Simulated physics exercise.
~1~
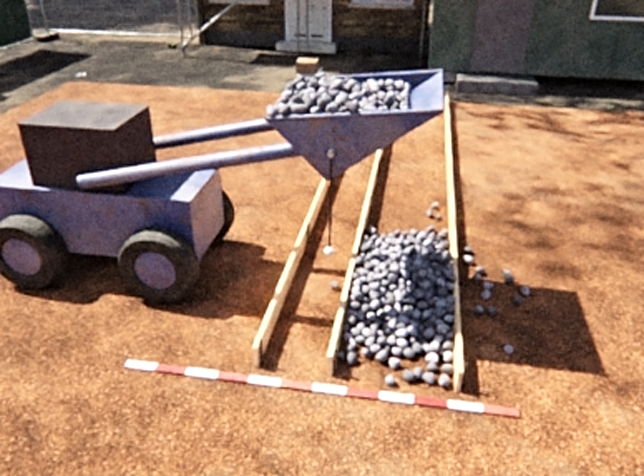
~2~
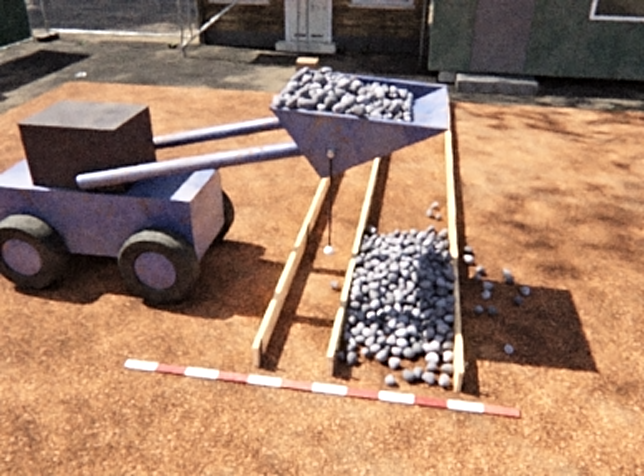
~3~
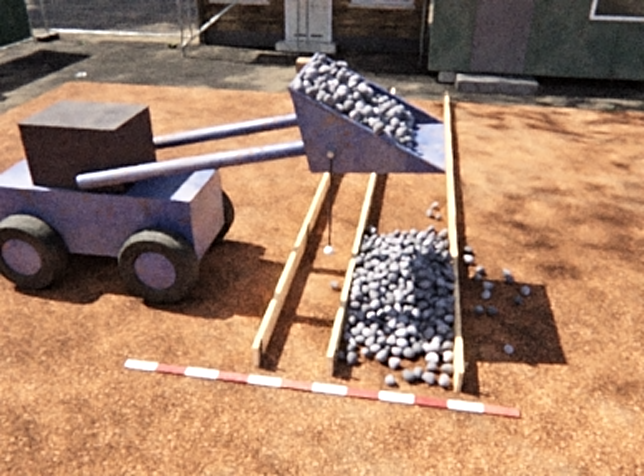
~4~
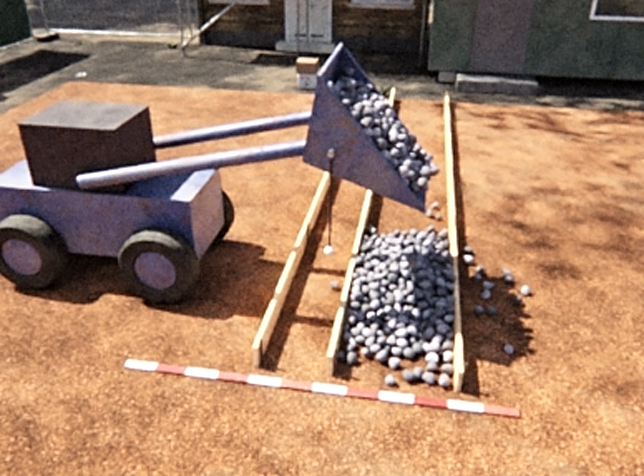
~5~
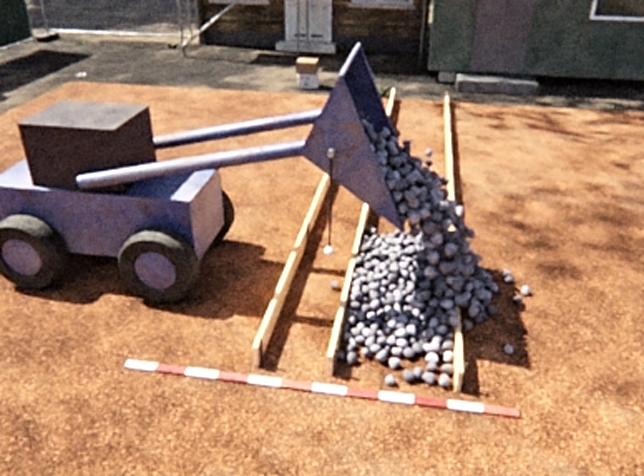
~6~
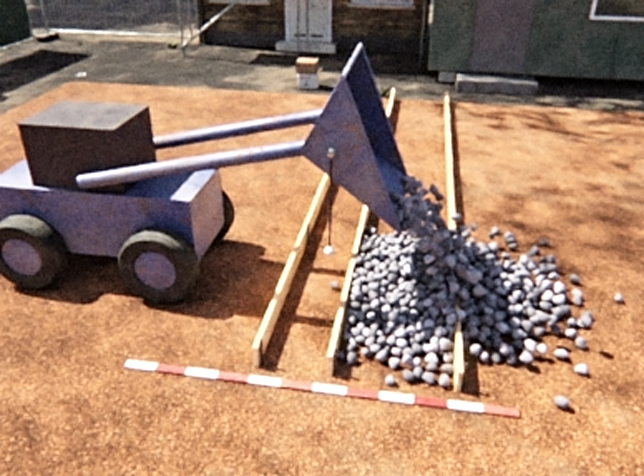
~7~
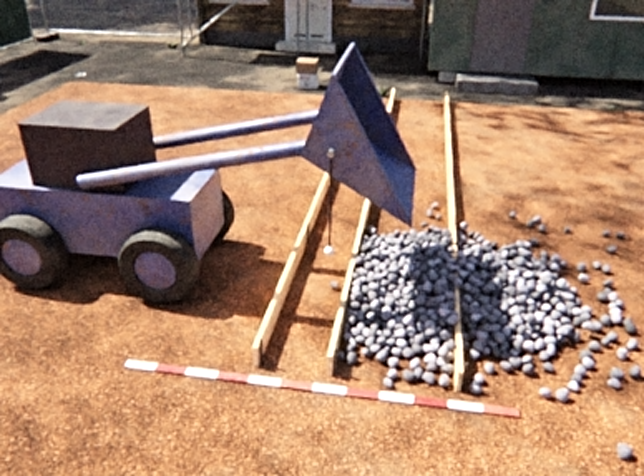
The loader's purple bucket tips forward, pouring grey stones onto the pile and past the last board.
